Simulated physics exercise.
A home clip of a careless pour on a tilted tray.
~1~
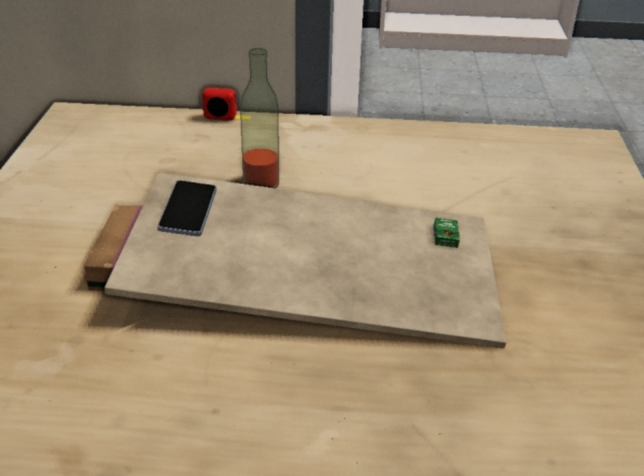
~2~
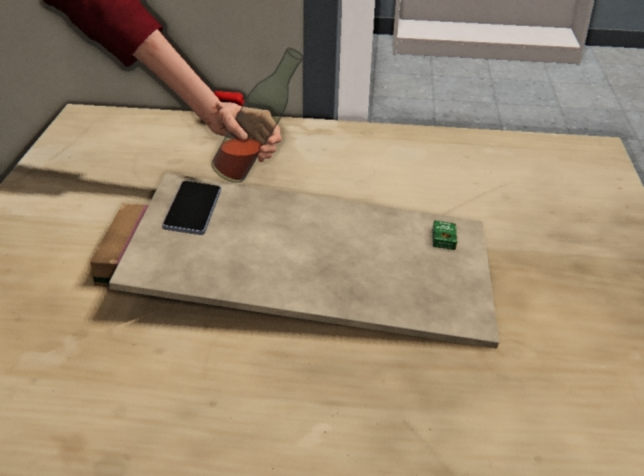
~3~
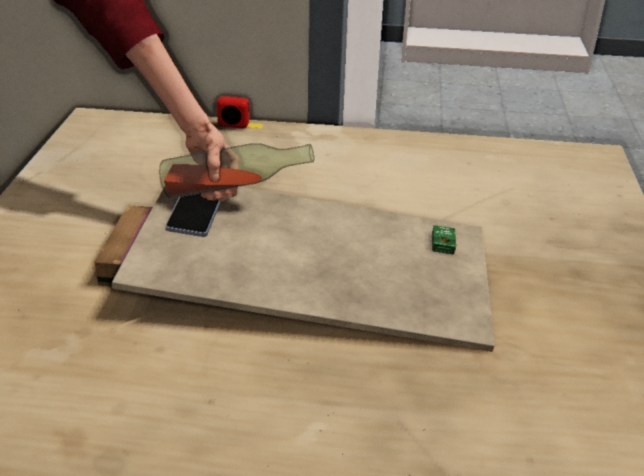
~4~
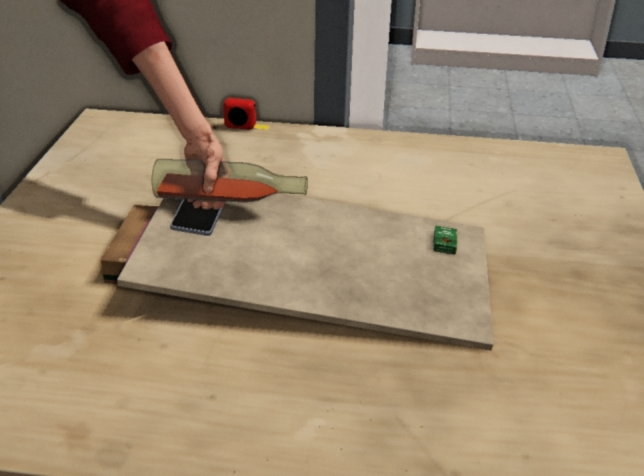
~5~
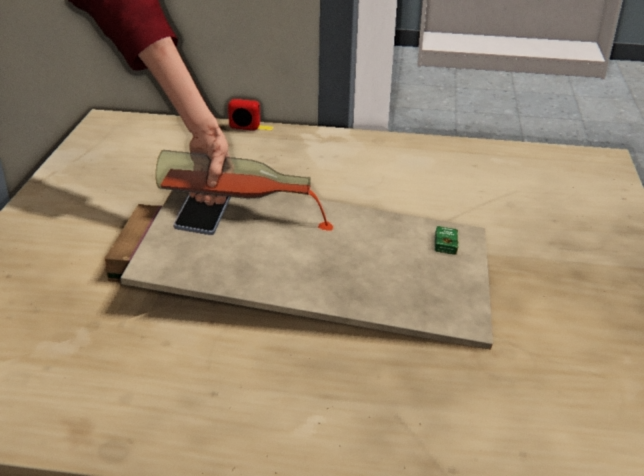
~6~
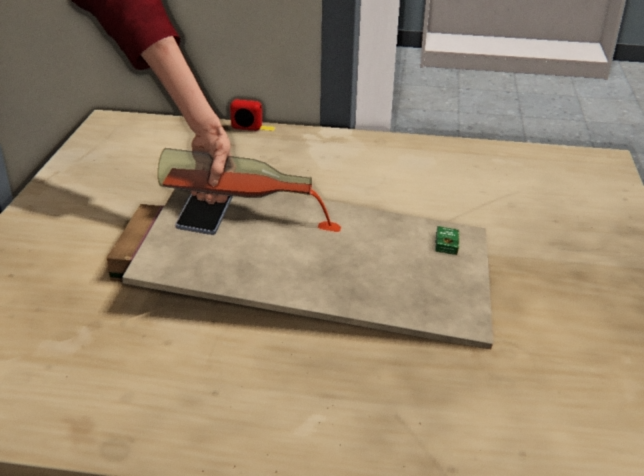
A hand lifts a bottle, tips it sideways and pours red liquid onto a tilted board.
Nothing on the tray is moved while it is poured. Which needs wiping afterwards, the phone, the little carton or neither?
The phone stays dry and the little carton gets wet.
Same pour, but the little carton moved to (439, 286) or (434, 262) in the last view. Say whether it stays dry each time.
At the first place it remains untouched, at the second it is reached.
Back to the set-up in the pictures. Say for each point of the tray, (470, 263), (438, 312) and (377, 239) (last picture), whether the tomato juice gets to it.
One: Soaked. Two: Clear of it. Three: In the puddle.
Shortly, it runs down to the right; the phone is still dry; the little carton is still dry.
Then, it runs down to the right and off the end; the phone is still dry; the little carton is wet along its edge.
At the finish, it runs down to the right and off the end; the phone is still dry; the little carton is wet along its edge.
